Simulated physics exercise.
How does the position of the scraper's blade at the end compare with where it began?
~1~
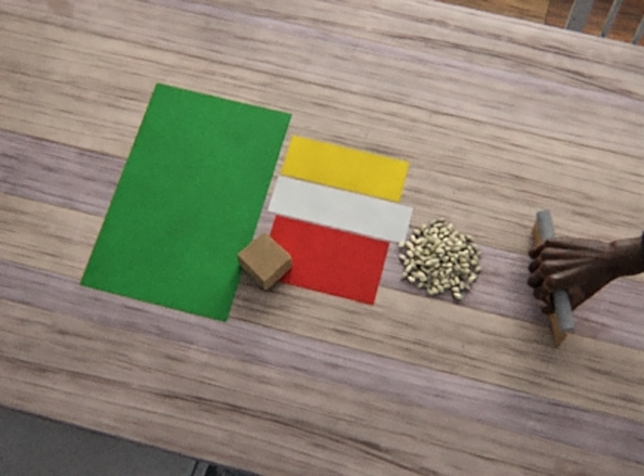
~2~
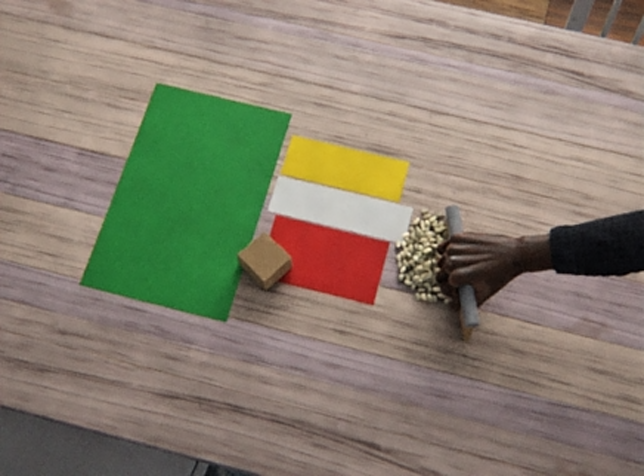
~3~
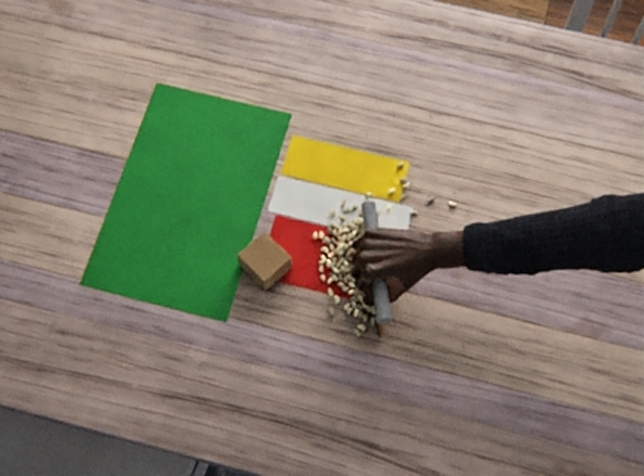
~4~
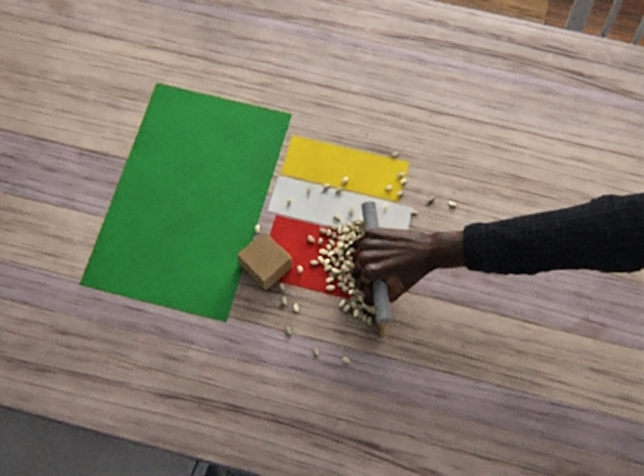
The blade starts out to the right of the bean pile, clear of the coloured sheets. By the end it is farther left, resting at the right side of the red and white sheets.
